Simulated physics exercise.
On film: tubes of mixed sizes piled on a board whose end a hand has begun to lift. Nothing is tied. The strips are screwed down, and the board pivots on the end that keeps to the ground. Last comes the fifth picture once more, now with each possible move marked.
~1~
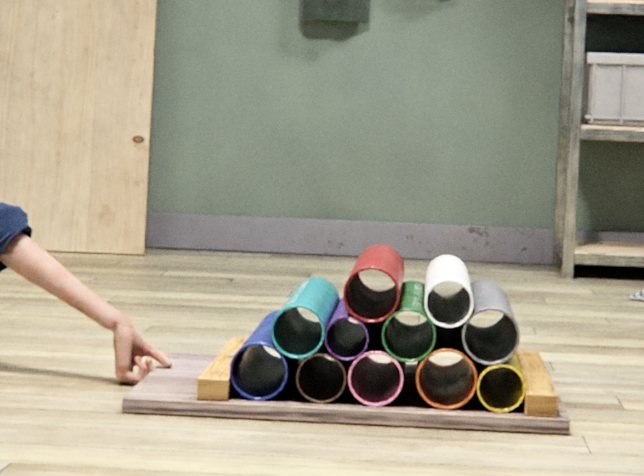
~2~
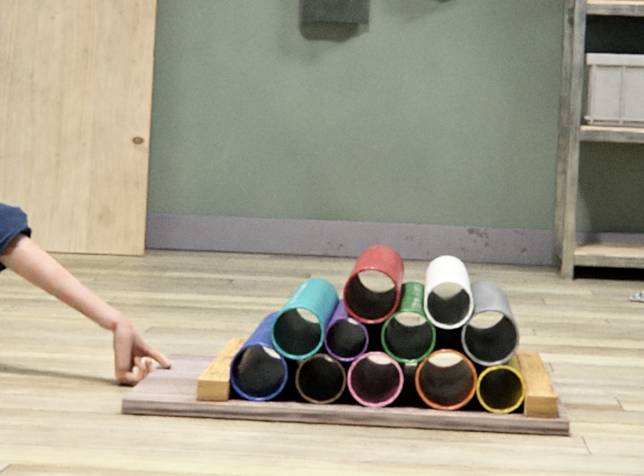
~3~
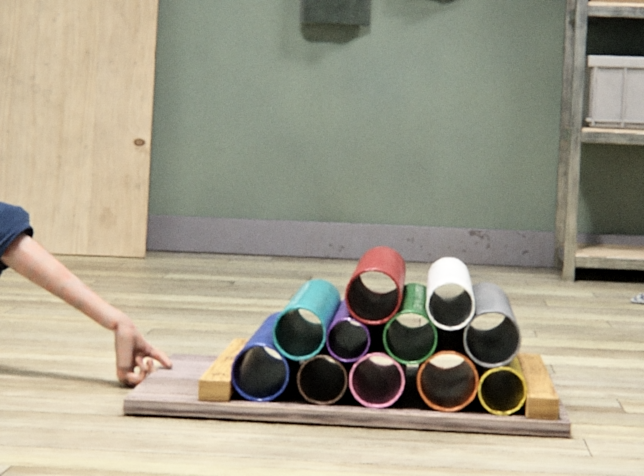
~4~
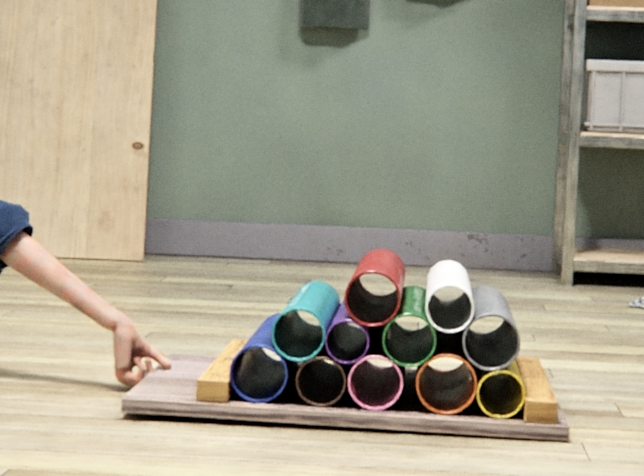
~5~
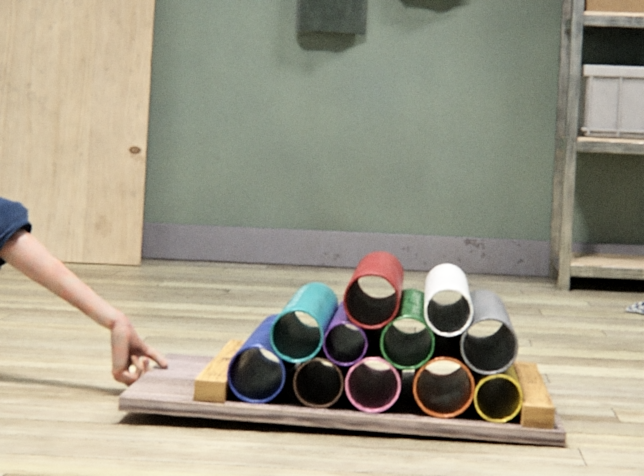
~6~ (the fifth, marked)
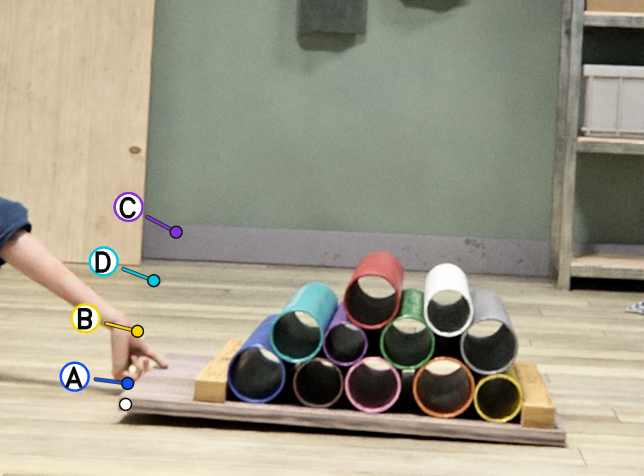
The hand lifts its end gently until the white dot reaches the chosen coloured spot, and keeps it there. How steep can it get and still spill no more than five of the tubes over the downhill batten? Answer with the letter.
Mark C is as high as it can go.
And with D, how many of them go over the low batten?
It comes to two.
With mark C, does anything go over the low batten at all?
Yes.
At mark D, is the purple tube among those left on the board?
Yes, with D.
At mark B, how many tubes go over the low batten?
The count is two.
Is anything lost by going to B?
At B: Yes.
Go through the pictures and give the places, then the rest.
The first frame shows brown tube (321, 378); pink tube (375, 379); orange tube (447, 379).
The second frame shows orange tube (447, 380); yellow tube (501, 389).
The third frame shows board (353, 381); blue tube (260, 373); turquoise tube (300, 333).
The fourth frame shows board (352, 383); blue tube (259, 374); brown tube (321, 382).
The fifth frame shows board (348, 385); blue tube (256, 374); brown tube (319, 383).
On the marked copy, A at (127, 383); B at (137, 332); C at (176, 232); D at (154, 281); the white dot at (125, 405).
Following C. Soon after the start, board at 16°.
Later, board at 25°.
In the end, board at 25°, two over the low batten (grey, white).
As for the rest, A none over the low batten; B two over the low batten (grey, white); D two over the low batten (grey, white).
